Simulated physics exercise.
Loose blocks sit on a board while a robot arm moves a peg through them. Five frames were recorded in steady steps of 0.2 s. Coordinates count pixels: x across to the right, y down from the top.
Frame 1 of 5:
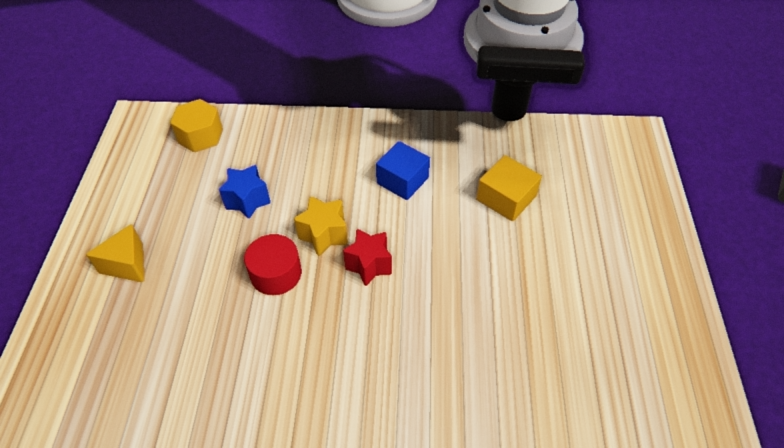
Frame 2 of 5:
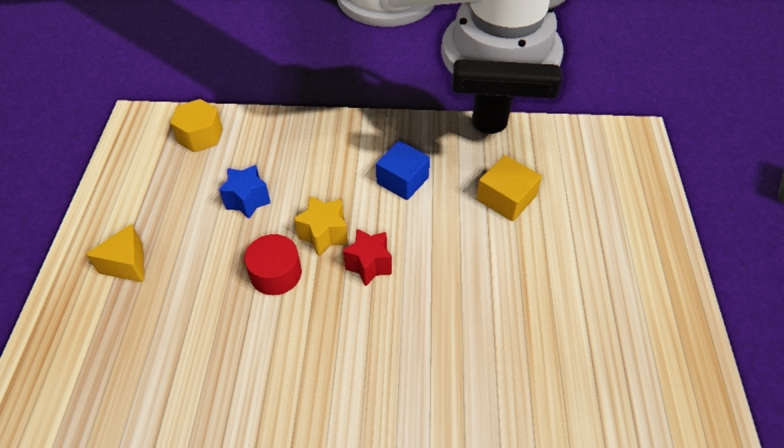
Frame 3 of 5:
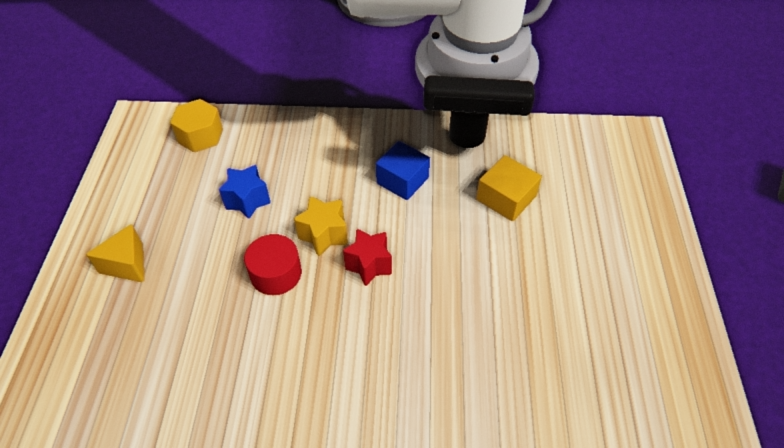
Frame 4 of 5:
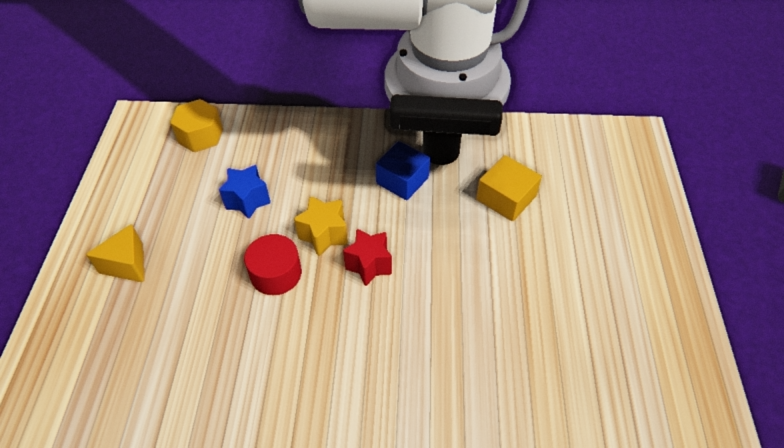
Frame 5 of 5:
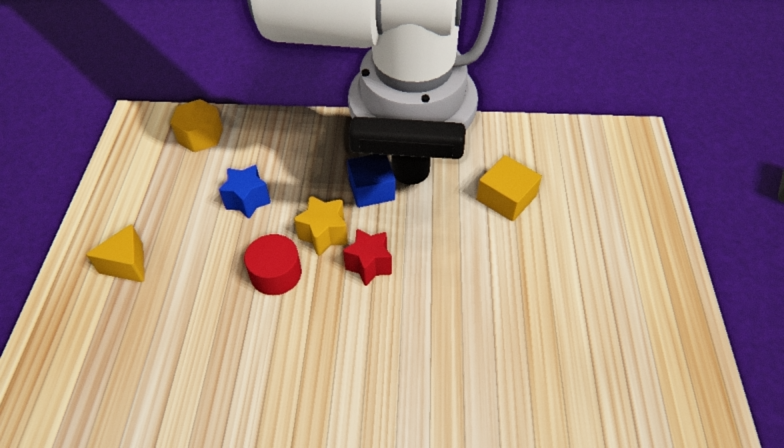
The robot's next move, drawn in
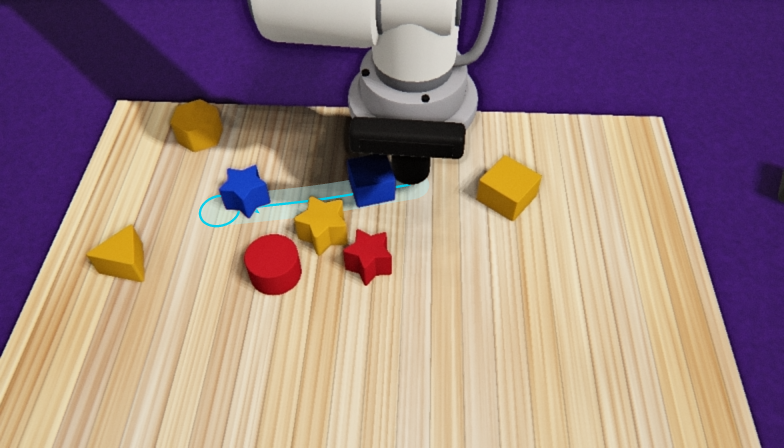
At first, a robot arm holds a black peg at the far edge of a wooden board scattered with yellow, blue and red blocks. The peg moves left and nearer, passing between the yellow and blue cubes, then pushes the blue cube a short way left while the other blocks stay still.
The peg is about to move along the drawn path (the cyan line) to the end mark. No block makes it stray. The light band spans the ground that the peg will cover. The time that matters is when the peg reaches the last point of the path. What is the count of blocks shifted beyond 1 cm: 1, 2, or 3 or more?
Blocks moved: Two.
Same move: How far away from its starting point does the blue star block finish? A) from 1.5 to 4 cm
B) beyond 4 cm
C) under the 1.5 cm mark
B: Beyond 4 cm.
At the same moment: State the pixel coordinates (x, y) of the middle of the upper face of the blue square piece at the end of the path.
Close to (172, 190).
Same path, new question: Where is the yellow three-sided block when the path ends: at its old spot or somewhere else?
That block is not shifted.
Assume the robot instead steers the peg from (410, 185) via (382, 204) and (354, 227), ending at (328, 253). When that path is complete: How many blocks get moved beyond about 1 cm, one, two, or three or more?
Blocks displaced: At least 3.
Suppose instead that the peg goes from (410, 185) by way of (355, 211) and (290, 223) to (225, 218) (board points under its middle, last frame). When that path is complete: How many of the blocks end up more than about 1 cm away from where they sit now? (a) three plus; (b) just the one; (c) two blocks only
(a)
Path on the board, in a line from (410, 185) to (220, 211).
On the path given first. One third of the way, peg (346, 181); blue square piece (304, 176), turned 15° clockwise.
Two thirds of the way, peg (280, 190); blue star block (198, 181), turned 30° clockwise; blue square piece (238, 186), turned 15° clockwise.
At the end, peg (215, 197); yellow three-sided block in place; blue star block (137, 178), turned 40° clockwise; yellow star block in place; blue square piece (172, 190), turned 25° clockwise.
